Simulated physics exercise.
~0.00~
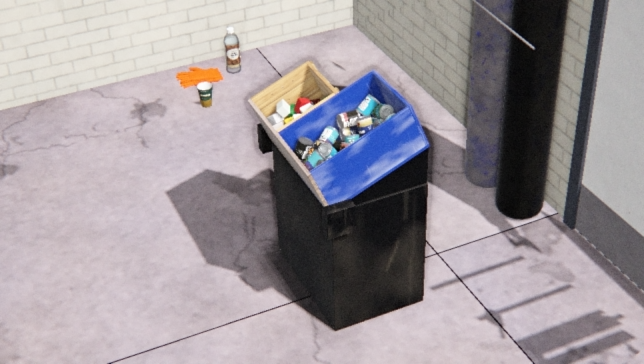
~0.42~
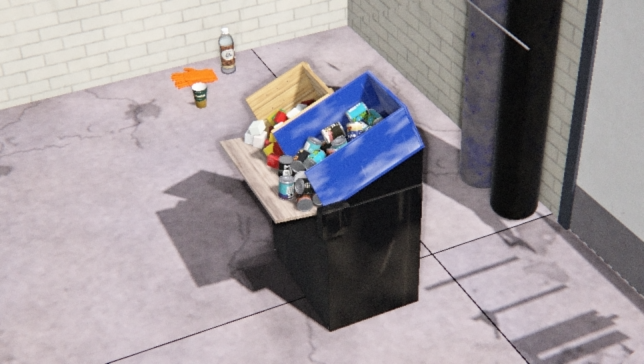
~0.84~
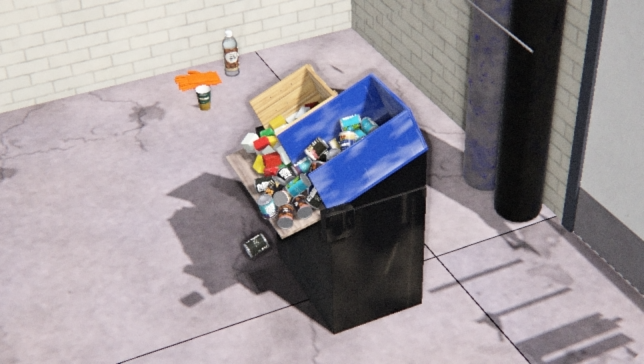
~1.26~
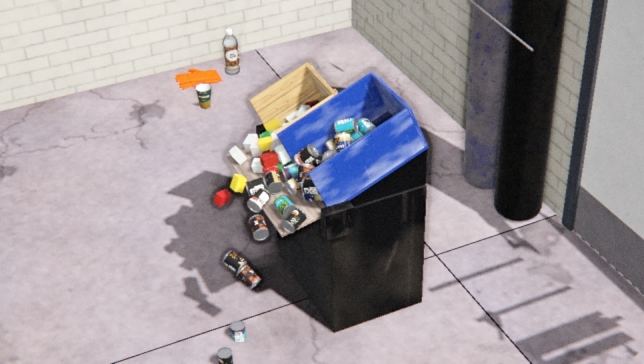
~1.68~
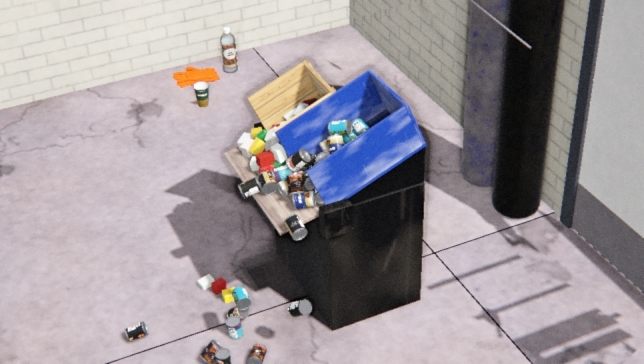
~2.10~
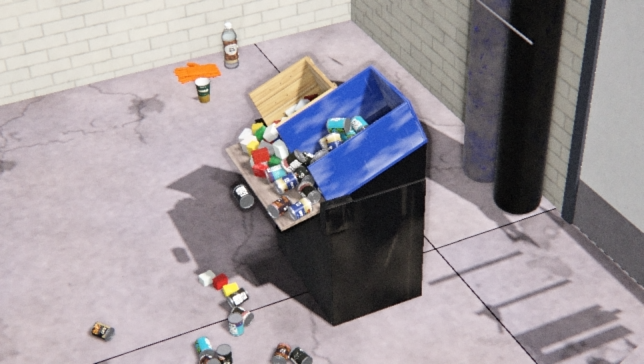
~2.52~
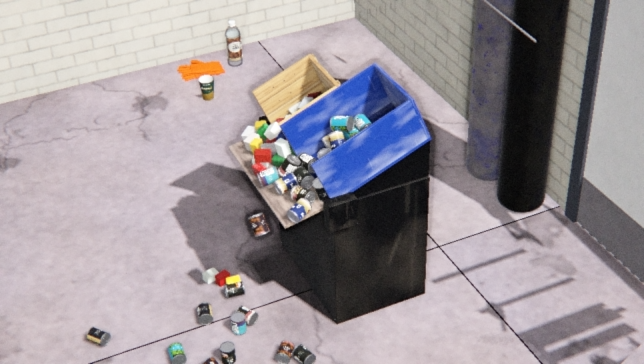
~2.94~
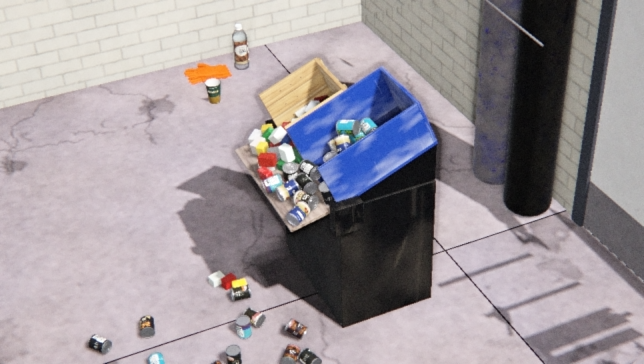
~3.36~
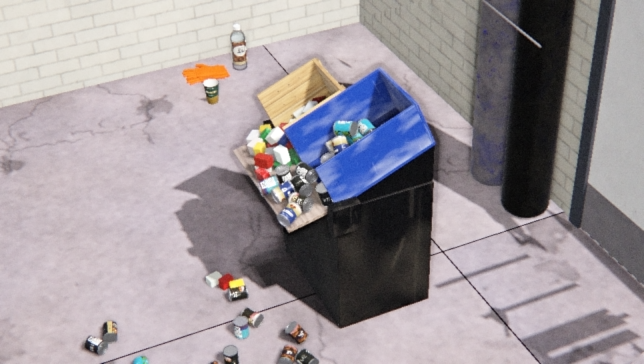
A black bin stand held a sloping blue bin of small tins beside a wooden bin of toy bricks until its front flap dropped open; tins and bricks slid onto it, some tumbled to the ground, and most stayed up top.
